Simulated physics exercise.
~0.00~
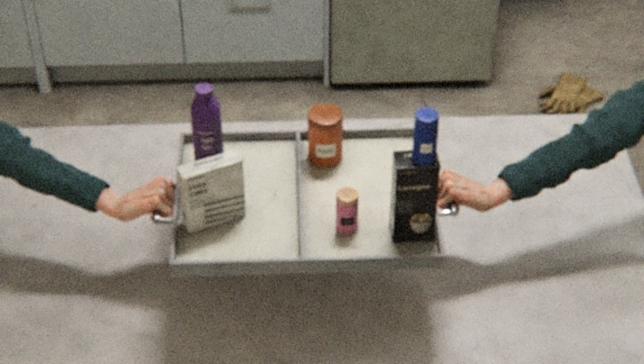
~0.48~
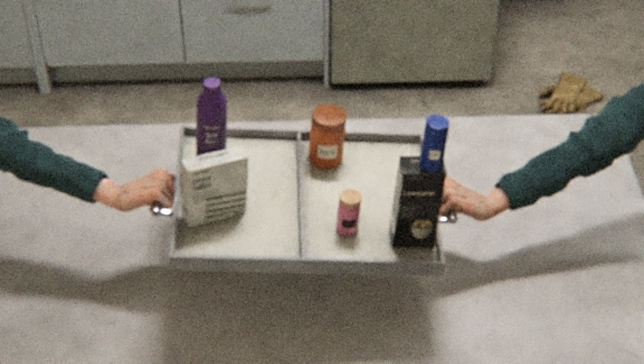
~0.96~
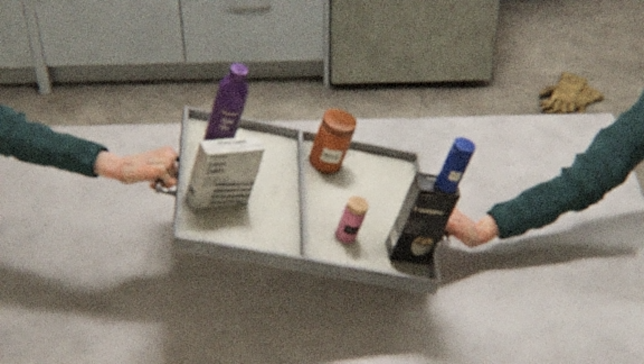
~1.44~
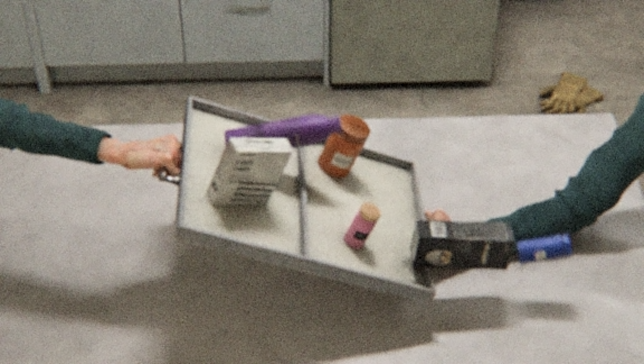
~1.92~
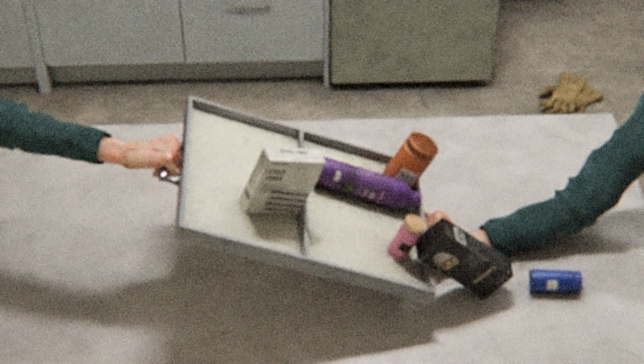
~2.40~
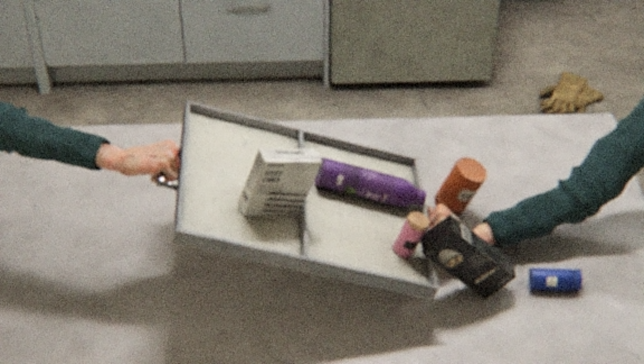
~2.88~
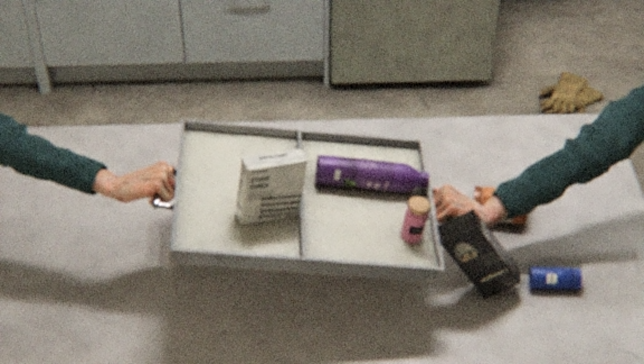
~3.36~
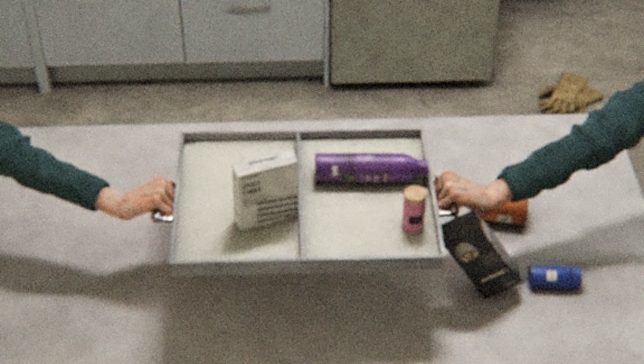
Two hands tipping a tray down to the right, spilling blue, black and orange containers, then levelling it, purple bottle toppled inside.
